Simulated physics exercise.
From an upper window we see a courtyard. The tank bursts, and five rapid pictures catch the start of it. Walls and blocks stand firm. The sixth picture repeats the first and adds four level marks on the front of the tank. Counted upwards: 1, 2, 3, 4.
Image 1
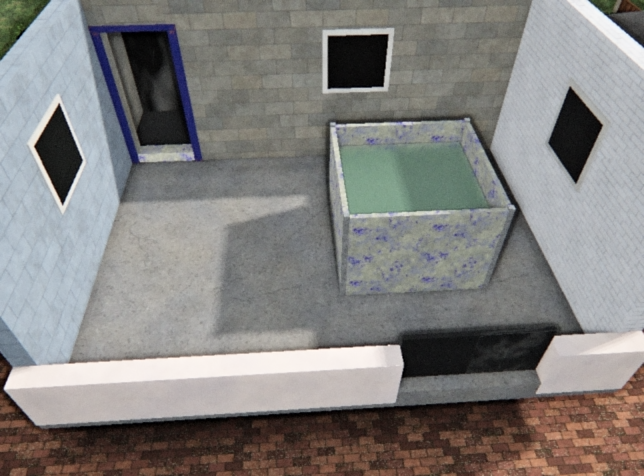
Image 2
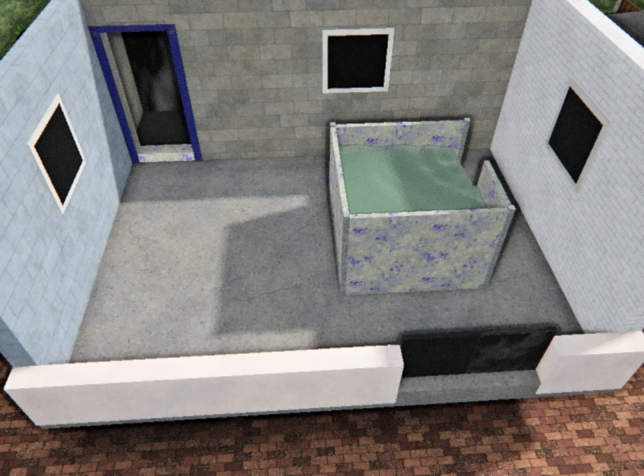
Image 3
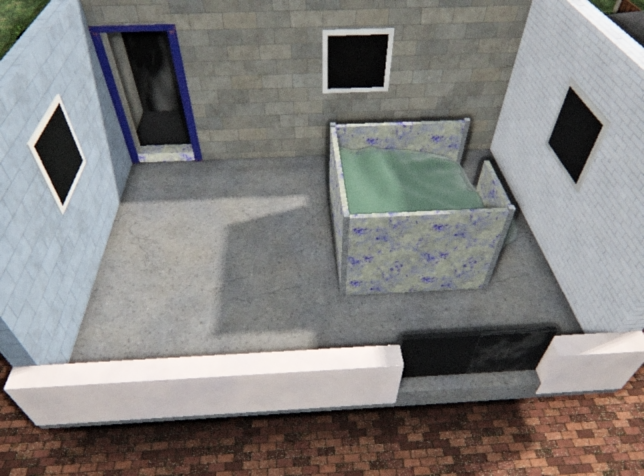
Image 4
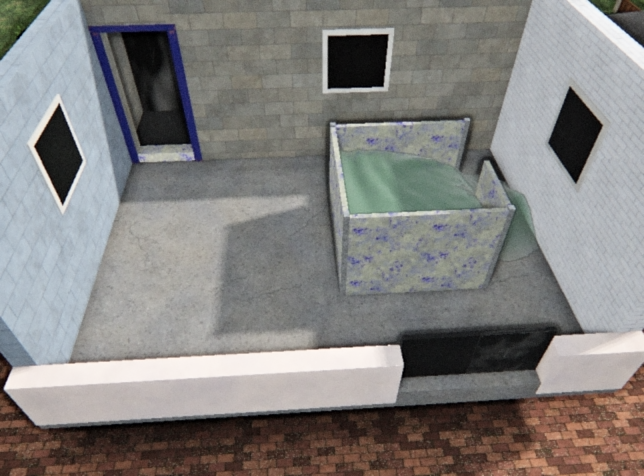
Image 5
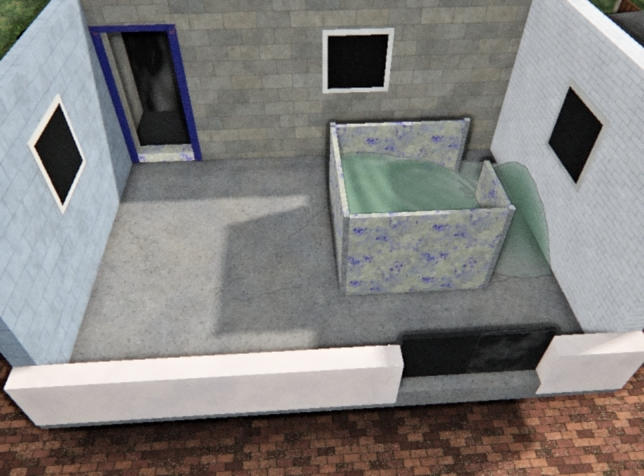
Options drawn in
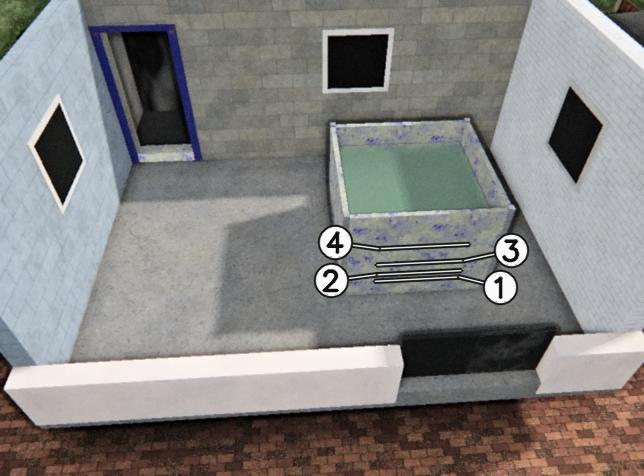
Greenish water poured out of a square, speckled tank in a walled courtyard after its right side opened up, spreading across the ground and splashing up against the white wall on the right.
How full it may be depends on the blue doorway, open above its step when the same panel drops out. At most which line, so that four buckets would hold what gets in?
Go for 4.
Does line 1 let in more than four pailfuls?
No.
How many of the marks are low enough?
All of the four.
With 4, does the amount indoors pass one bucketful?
Yes, it does.
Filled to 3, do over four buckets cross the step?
No, that is safe.
On the marked copy, 1 at (417, 279); 2 at (418, 272); 3 at (420, 262); 4 at (424, 246); from the bottom up 1, 2, 3, 4.
With 1, nothing gets over.
With 2, nothing gets over.
With 3, nothing gets over.
With 4, a bucket or two gets in.
